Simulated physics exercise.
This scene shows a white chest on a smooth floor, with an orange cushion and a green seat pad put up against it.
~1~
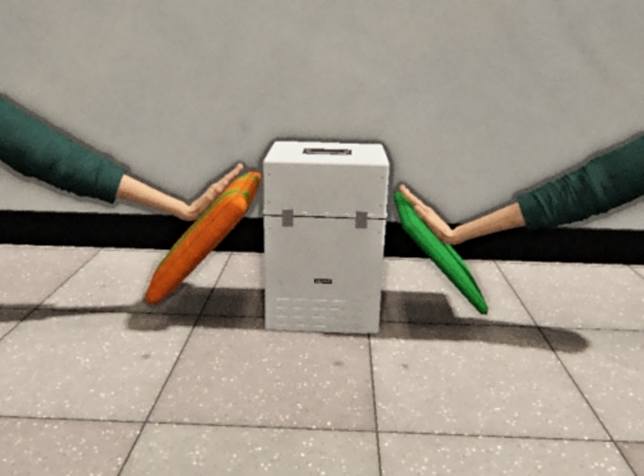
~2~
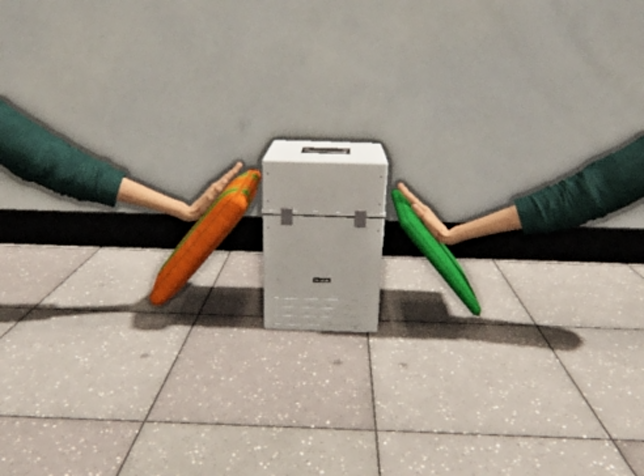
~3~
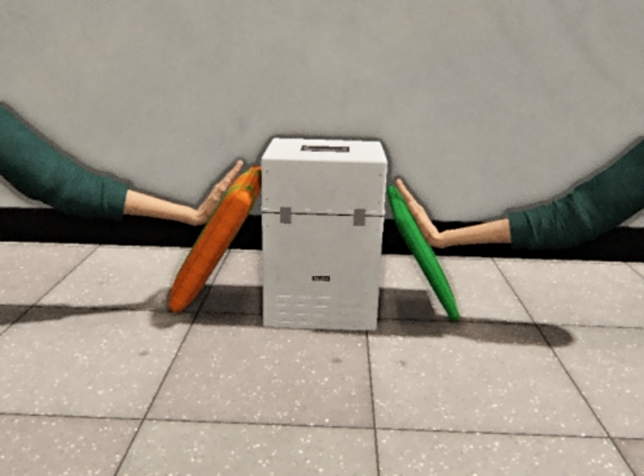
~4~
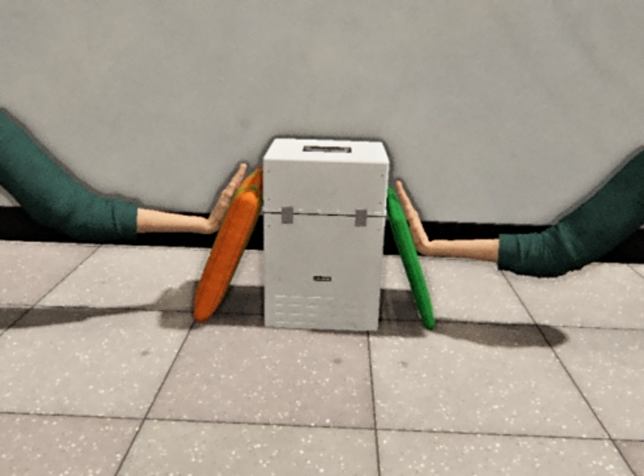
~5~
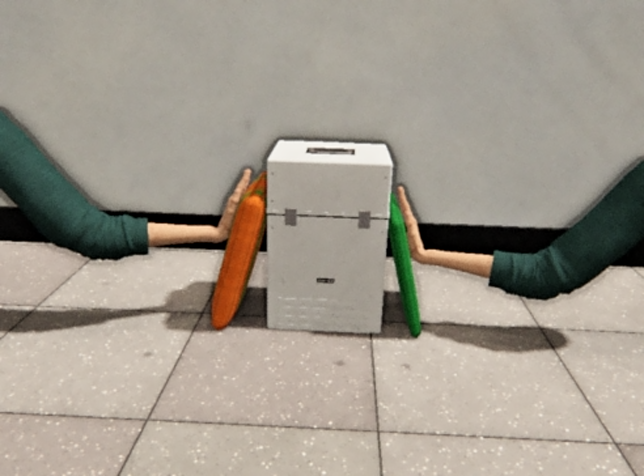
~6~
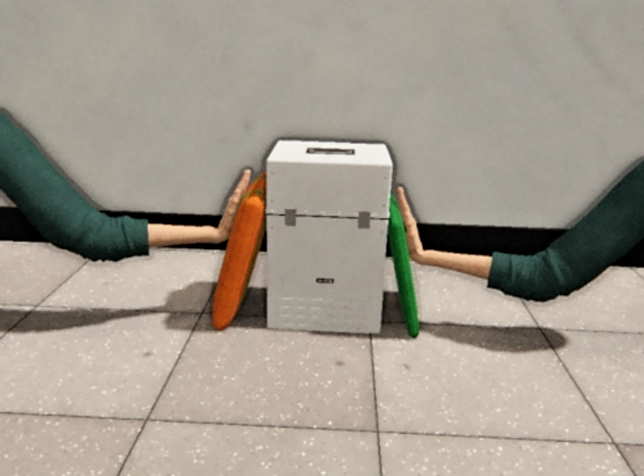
On a tiled floor, two hands push an orange cushion and green pad more upright against a white chest.
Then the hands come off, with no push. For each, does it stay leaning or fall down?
Orange cushion: Stays leaning. Green seat pad: Stays leaning.
Then, 0.14 s past the final frame, cushion still up near (246, 247); seat pad still up near (400, 261).
When it is over, cushion still up near (246, 247); seat pad still up near (400, 261). The orange cushion keeps leaning and the green seat pad holds its lean.
